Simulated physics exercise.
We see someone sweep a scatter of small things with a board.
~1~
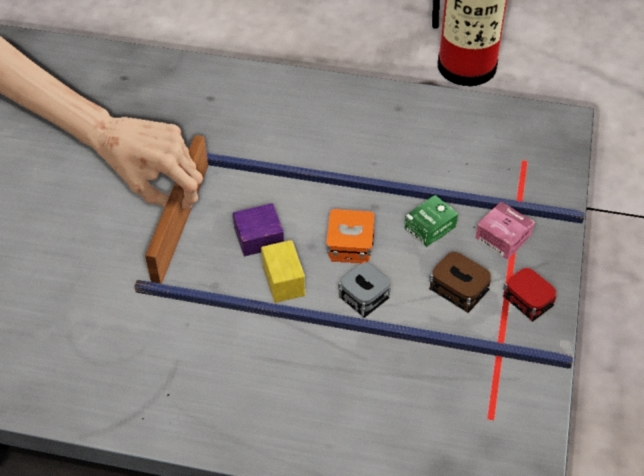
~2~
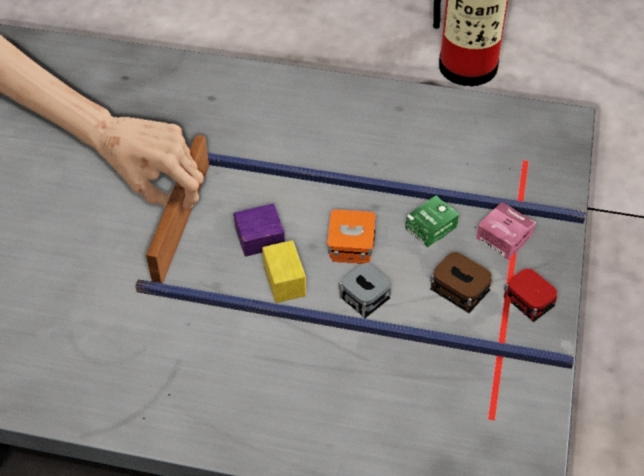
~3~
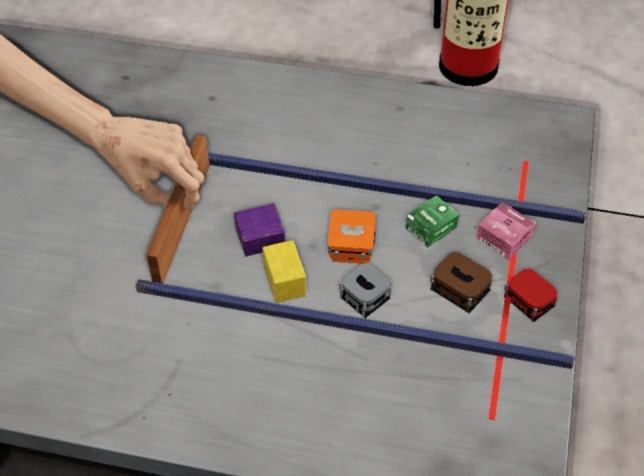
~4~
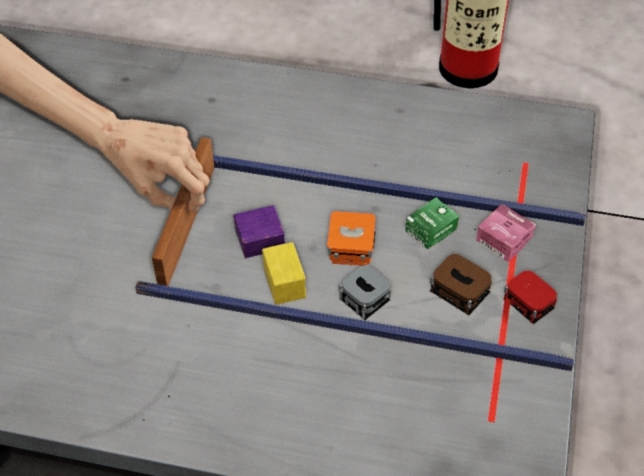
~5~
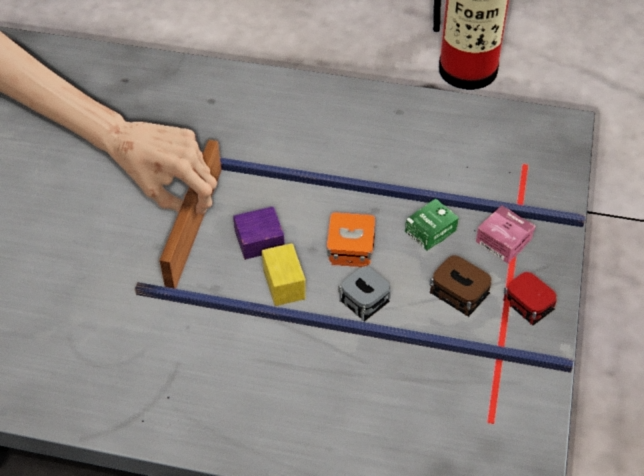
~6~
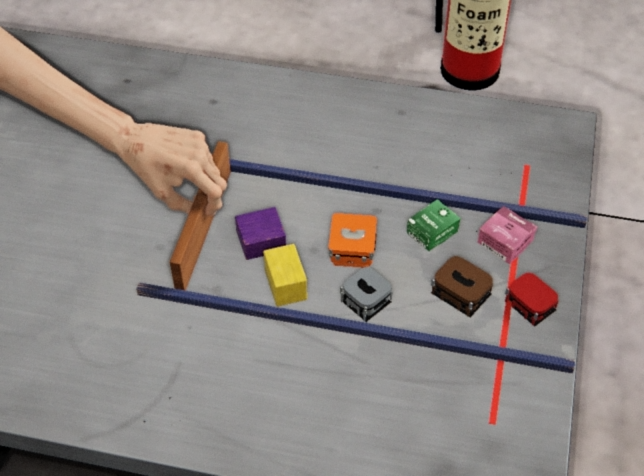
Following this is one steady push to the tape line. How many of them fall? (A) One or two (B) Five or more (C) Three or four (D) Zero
Answer: A.
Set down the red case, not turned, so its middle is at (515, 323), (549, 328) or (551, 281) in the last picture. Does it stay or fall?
Slips off; Slips off; Slips off.
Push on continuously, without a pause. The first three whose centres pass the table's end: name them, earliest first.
You'd get the red case first, then the brown case, and the orange case after that.
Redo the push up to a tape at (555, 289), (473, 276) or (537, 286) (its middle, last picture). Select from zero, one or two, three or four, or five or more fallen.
Going through the tapes in order, the count is at least five, then just one or two, then 5 or more.
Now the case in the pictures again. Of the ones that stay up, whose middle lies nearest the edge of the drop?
The foremost one is the orange case.
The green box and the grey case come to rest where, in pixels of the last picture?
The green box finishes at (535, 233); the grey case finishes at (566, 327).
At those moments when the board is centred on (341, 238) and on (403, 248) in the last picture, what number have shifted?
That makes 5 at the first spot and 7 at the second.
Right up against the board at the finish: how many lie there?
At rest, 3 are in contact.
Early on, none off yet; red case at rest near (532, 299); pink box at rest near (507, 235); brown case at rest near (462, 286).
A while later, none off yet; red case travelled about its own width near (569, 313); pink box moving near (510, 233); brown case travelled about its own width near (515, 306).
Finally, the number that fall off is one or two; lost, brown case and red case.
